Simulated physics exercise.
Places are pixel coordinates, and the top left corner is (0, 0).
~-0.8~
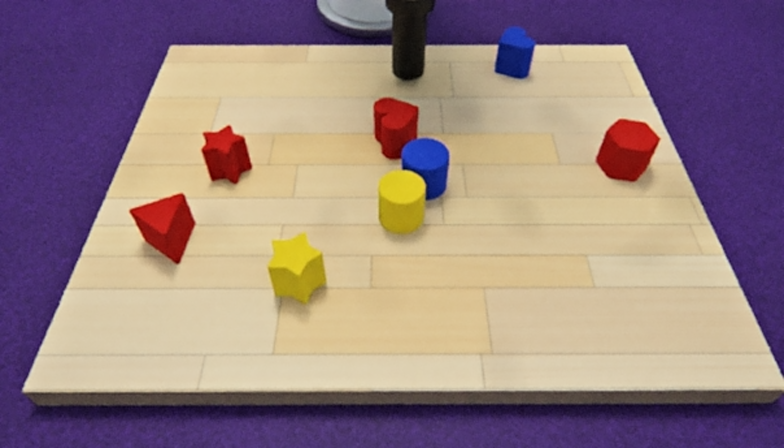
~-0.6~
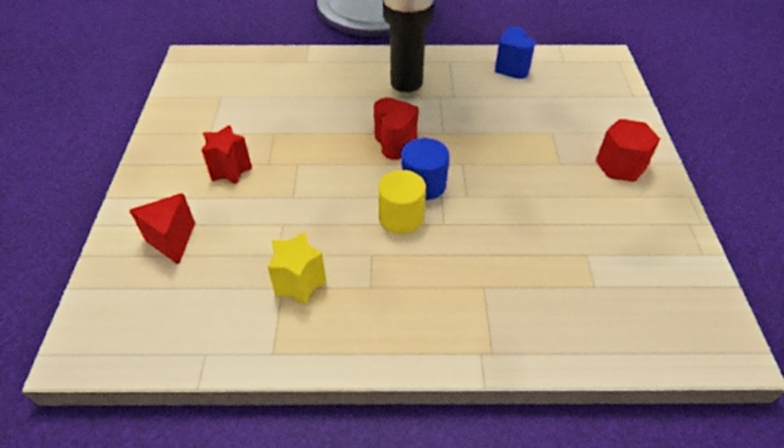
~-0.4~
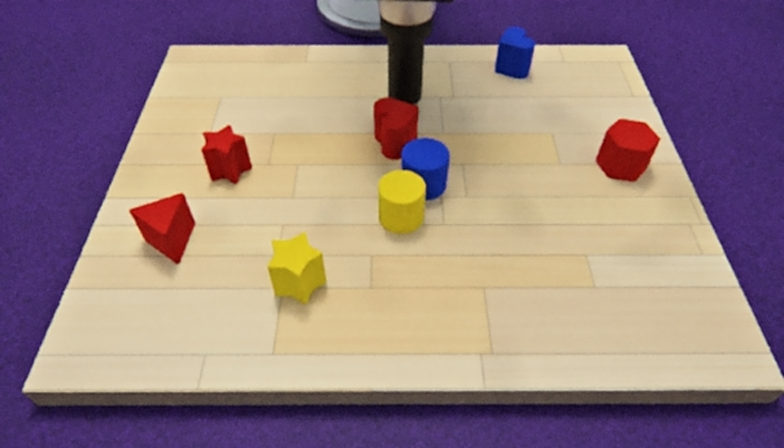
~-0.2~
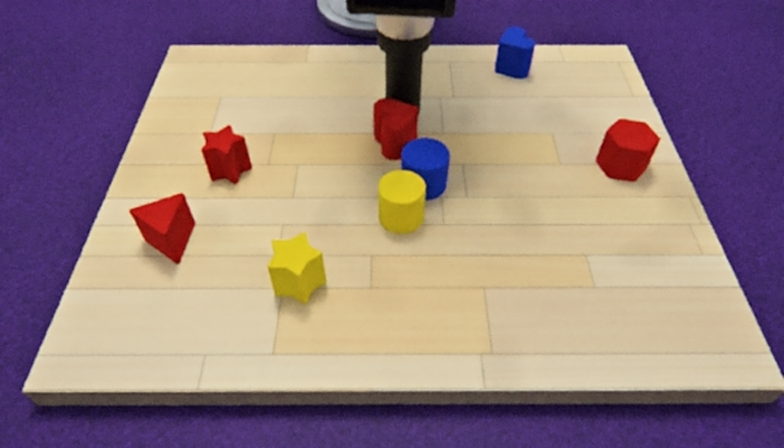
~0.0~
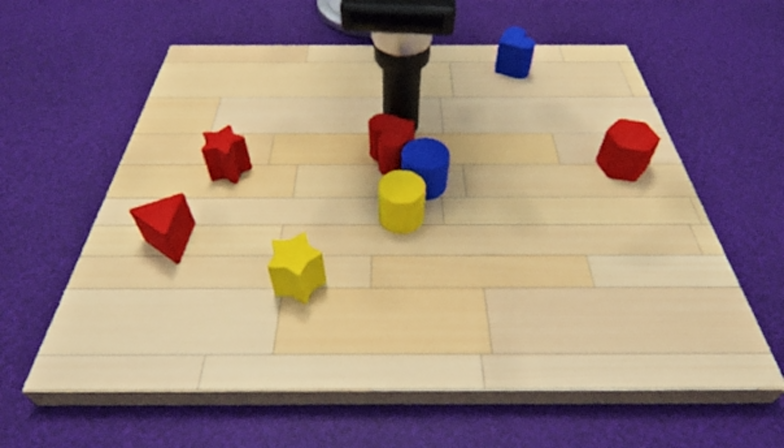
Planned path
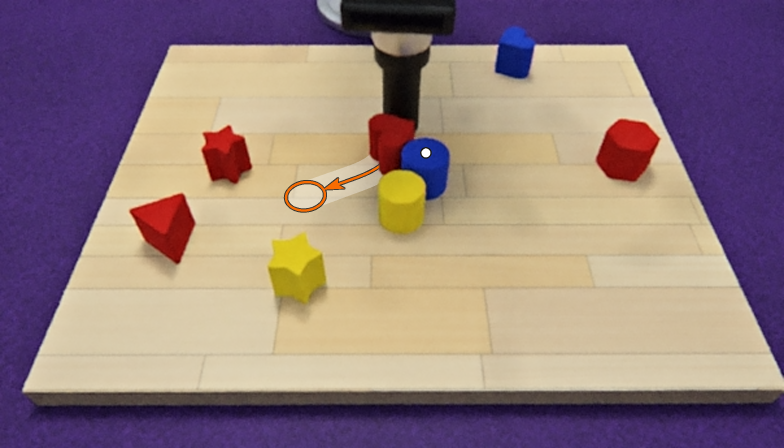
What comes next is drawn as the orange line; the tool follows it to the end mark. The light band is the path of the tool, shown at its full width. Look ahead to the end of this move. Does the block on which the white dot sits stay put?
Short answer: Yes.
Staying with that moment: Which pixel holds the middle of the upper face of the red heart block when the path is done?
I think it will end close to (357, 178).
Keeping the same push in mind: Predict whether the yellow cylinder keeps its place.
Moved.
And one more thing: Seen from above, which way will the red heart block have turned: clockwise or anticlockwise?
Anticlockwise, looking down.
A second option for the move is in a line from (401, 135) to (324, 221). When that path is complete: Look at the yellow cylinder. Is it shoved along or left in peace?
It moves.
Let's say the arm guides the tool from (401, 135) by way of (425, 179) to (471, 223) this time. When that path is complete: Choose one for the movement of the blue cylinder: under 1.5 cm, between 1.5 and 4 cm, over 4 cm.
Moves over 4 cm.
The line goes from (401, 135) via (384, 162) and (348, 181), ending at (306, 196); the dot is on the blue cylinder.
The first path, step by step. One third of the way, tool (384, 153); red heart block (376, 158); yellow cylinder (403, 190).
Two thirds of the way, tool (347, 171); red heart block (358, 177), turned 45° anticlockwise; yellow cylinder (405, 196).
At the end, tool (304, 187); red heart block (357, 178), turned 50° anticlockwise; yellow cylinder (405, 196); blue cylinder unmoved.
